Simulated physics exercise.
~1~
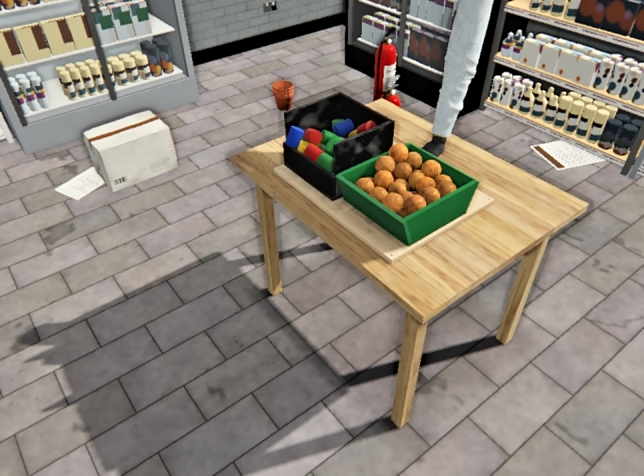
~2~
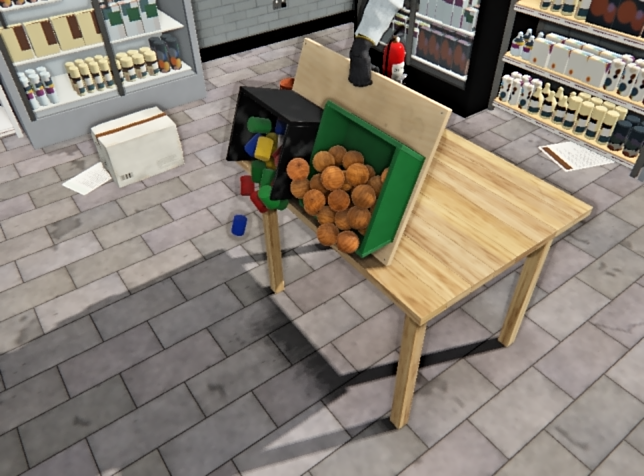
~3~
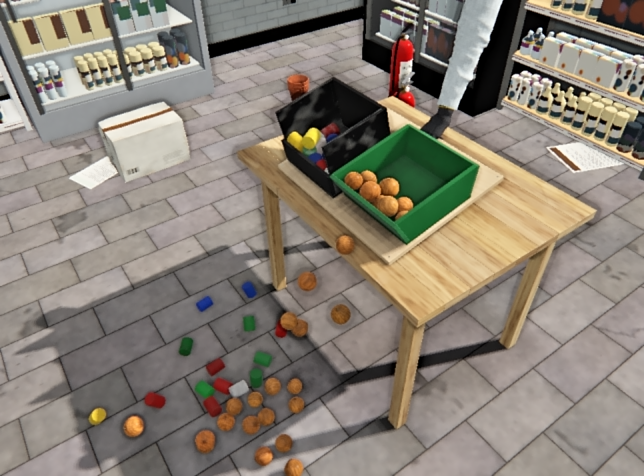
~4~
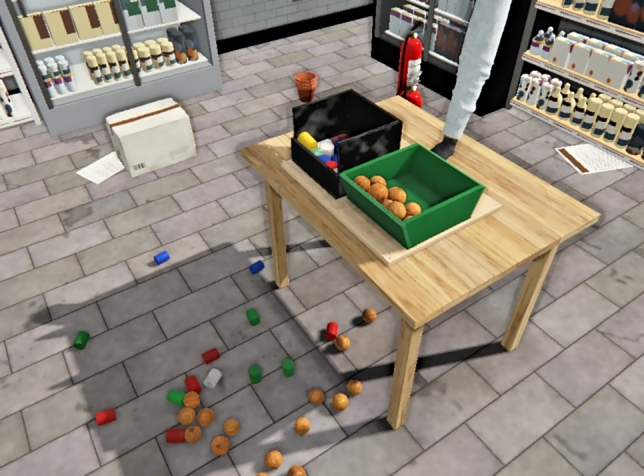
A gloved hand tips the board left, spilling onions and jars, then lowers it flat.
